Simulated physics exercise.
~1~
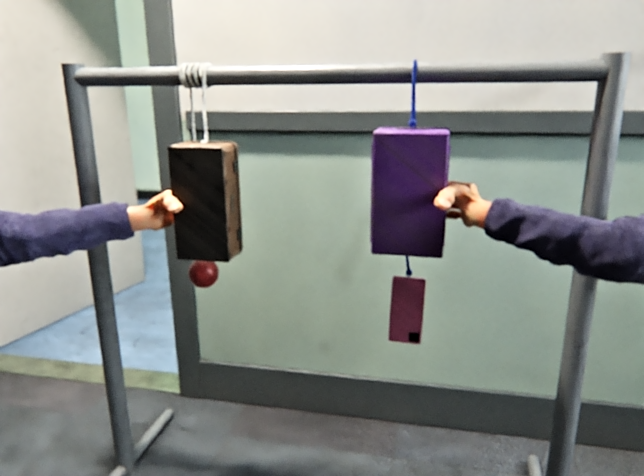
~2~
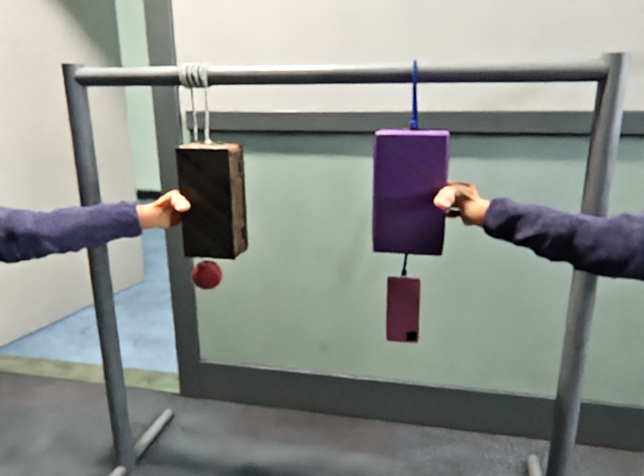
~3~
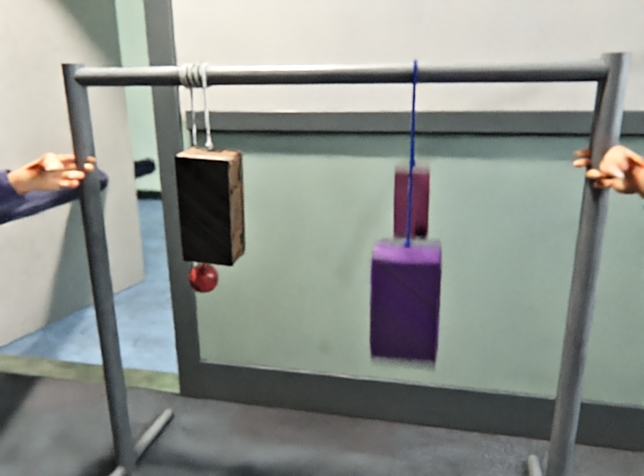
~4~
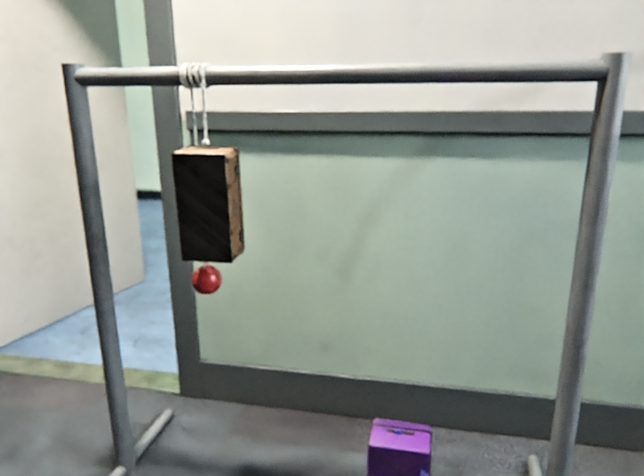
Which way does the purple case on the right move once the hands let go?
The purple case moves down, dropping from below the rail to the floor.
